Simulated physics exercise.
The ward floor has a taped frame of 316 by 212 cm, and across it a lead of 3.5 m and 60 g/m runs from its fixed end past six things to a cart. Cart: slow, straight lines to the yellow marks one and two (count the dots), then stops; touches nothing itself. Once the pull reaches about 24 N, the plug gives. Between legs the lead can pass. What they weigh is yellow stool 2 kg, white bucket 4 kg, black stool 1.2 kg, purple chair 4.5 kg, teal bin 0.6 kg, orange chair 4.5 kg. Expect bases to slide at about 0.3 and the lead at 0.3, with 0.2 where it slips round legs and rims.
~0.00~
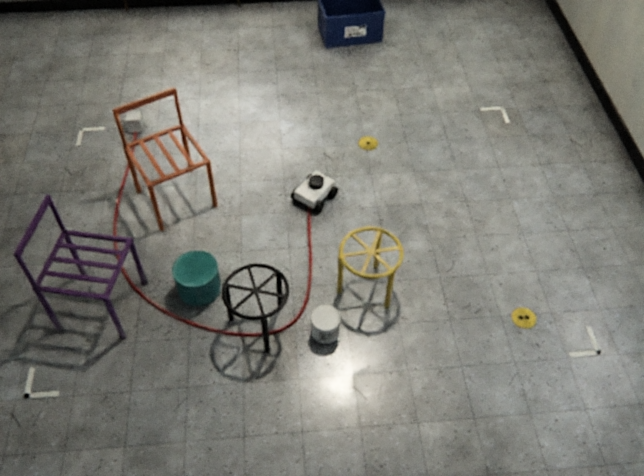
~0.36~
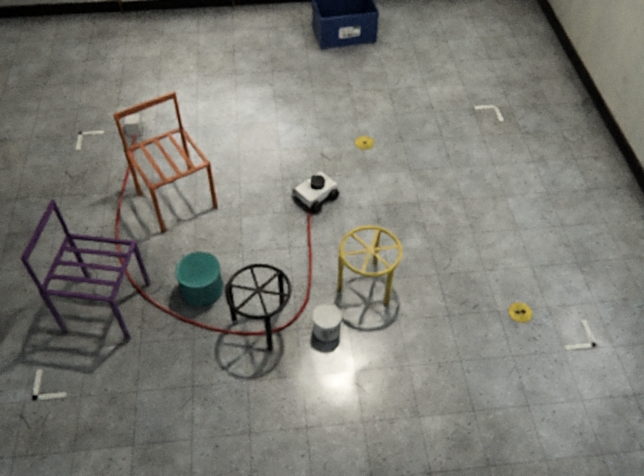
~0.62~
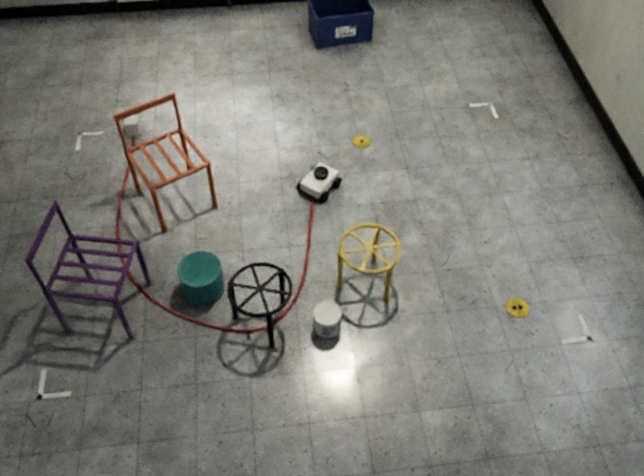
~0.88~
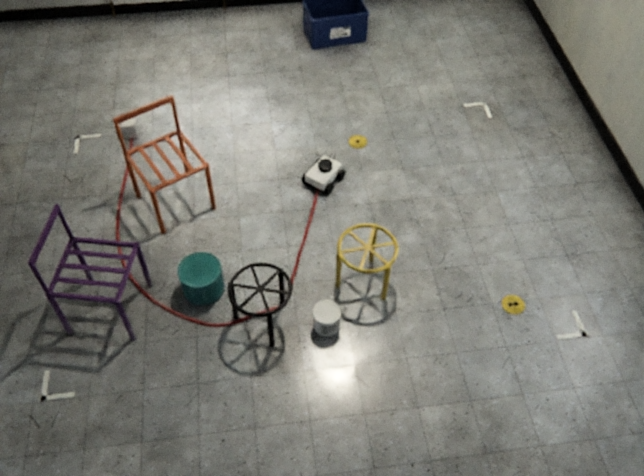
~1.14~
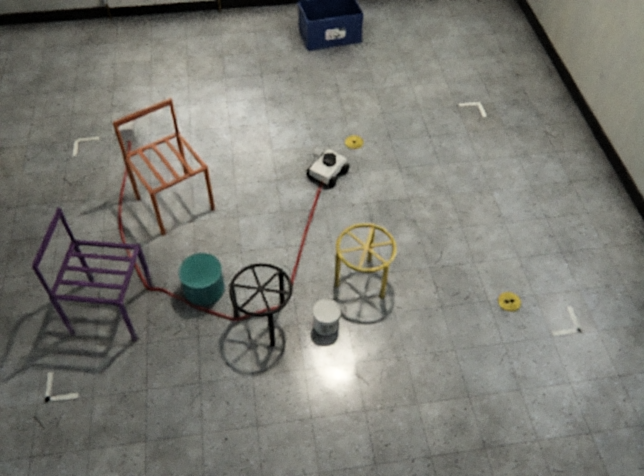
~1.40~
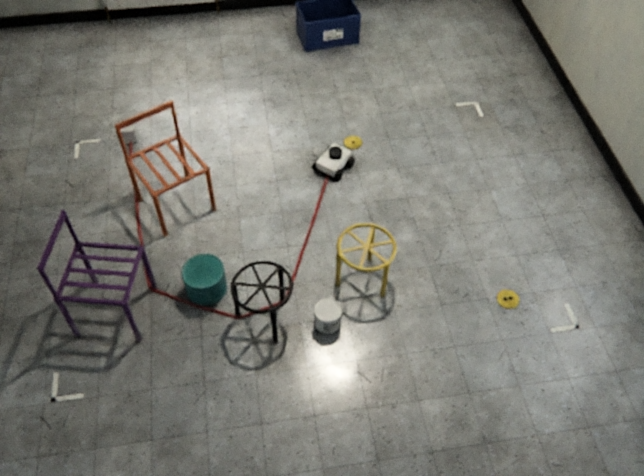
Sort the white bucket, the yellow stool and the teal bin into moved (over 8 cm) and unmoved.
Sorted: White bucket unmoved, yellow stool moved, teal bin moved.
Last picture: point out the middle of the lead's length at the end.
The halfway point lies around pixel (225, 286).
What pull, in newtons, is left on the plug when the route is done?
12 N.
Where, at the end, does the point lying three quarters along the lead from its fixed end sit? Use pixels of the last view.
You'll find it somewhere near (362, 281) in the final picture.
After 2.9 s, cart at (368, 157), lead slack at the fixed end; teal bin 11 cm off its start, black stool 29 cm off its start.
After 4.4 s, cart at (412, 201), lead slack at the fixed end; teal bin 11 cm off its start, black stool 29 cm off its start.
After 5.9 s, cart at (462, 252), lead slack at the fixed end; teal bin 11 cm off its start at (205, 256), black stool 29 cm off its start at (246, 250).
After 7.4 s, cart at (499, 297), 12 N at the fixed end; teal bin 17 cm off its start, yellow stool 13 cm off its start, black stool 31 cm off its start.
After 7.8 s, cart at (500, 297), 12 N at the fixed end; teal bin 17 cm off its start at (208, 249), yellow stool 13 cm off its start at (366, 263), white bucket 0 cm off its start at (328, 310), black stool 31 cm off its start at (247, 248).
